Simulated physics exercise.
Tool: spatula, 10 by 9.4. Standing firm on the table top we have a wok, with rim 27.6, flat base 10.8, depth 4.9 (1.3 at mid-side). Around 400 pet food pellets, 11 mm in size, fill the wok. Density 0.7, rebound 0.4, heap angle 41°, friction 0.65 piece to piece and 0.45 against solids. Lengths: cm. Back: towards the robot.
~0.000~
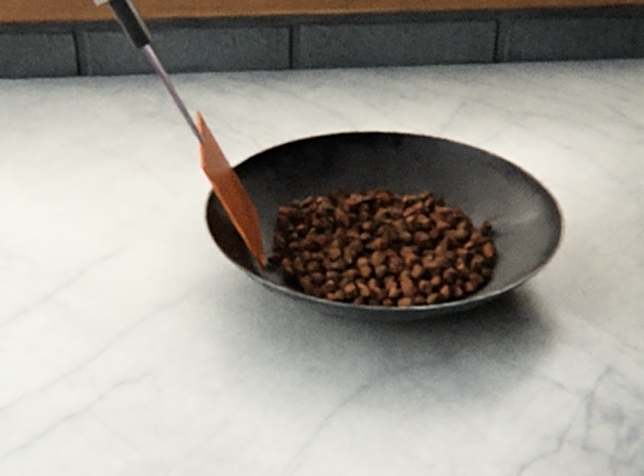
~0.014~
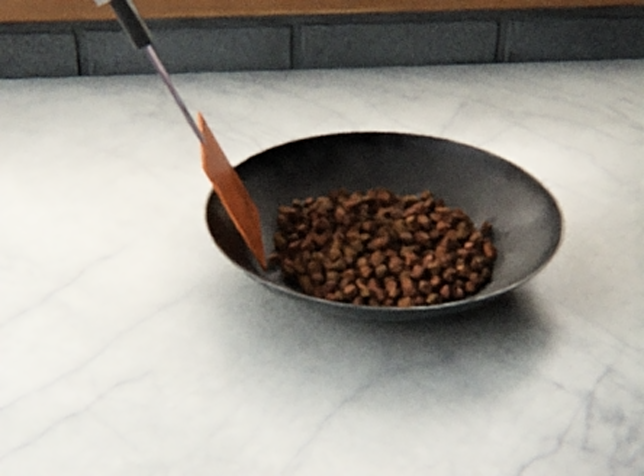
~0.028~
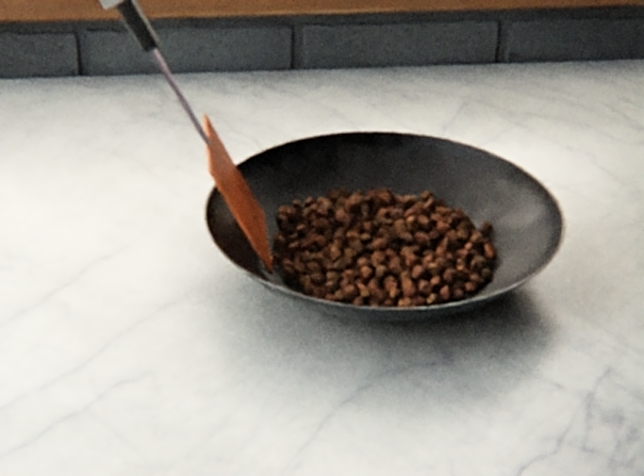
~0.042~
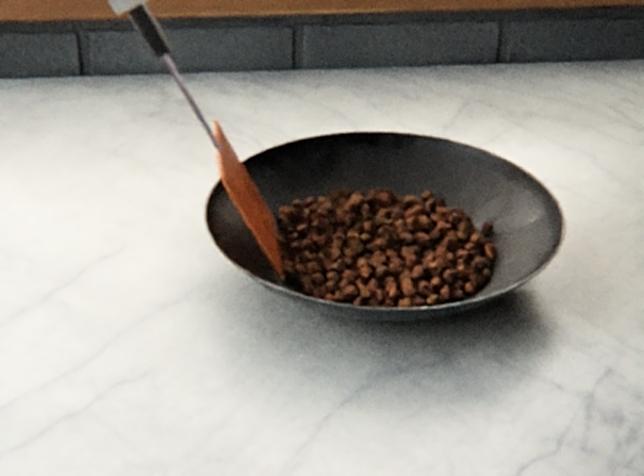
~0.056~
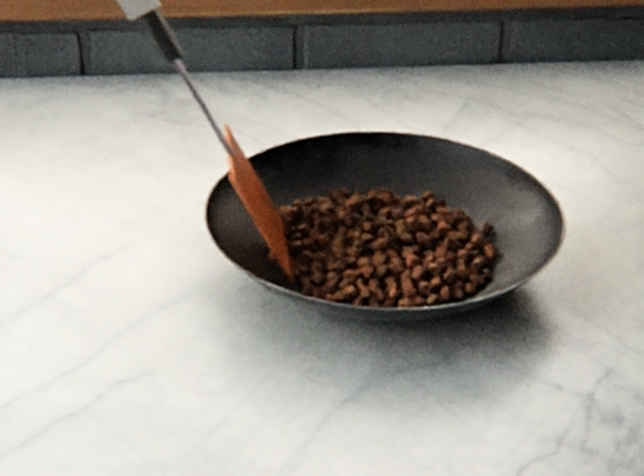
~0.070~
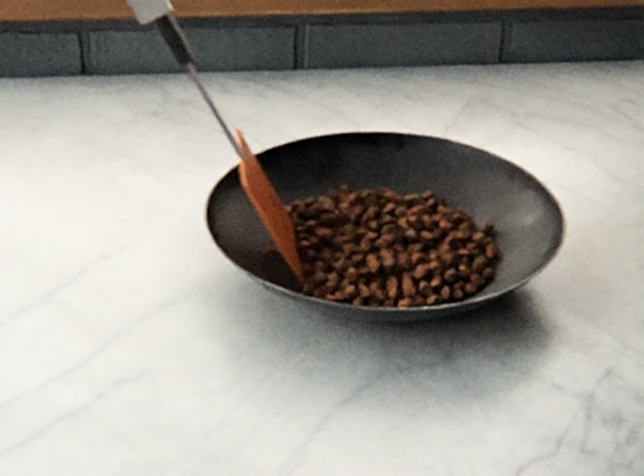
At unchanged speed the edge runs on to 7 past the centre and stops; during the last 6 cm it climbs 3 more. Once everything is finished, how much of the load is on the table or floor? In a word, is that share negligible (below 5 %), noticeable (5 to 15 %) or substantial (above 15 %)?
In a word, noticeable.
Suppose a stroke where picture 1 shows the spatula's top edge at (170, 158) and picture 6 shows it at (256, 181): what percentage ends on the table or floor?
My guess would be close to 35 per cent.
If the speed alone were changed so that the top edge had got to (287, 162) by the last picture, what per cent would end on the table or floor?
About 40 percent.
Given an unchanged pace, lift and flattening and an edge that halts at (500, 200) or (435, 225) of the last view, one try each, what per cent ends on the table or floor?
Respectively some 30 and 0 percent end on the table or floor.
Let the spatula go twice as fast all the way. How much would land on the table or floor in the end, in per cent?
In that case, close to 30 per cent.
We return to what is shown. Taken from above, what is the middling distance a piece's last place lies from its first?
The figure is about 6 cm.
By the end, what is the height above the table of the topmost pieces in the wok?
Top of the heap: Roughly 6.0 cm above the table top.
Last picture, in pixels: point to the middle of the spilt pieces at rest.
(602, 257).
By 0.16 s, sloping 64°, highest piece 14 above the table; 399 in the wok, 4 on the blade or in flight.
By 0.24 s, sloping 64°, highest piece 26 above the table; 399 in the wok, 4 on the blade or in flight.
By 0.48 s, sloping 64°, highest piece 22 above the table; 363 in the wok, 36 on the table or floor, 4 on the blade or in flight.
By 1.53 s, sloping 64°, highest piece 6 above the table; 363 in the wok, 40 on the table or floor.
Final count, 363 in the wok, 40 on the table or floor. That is 10 % on the table or floor.
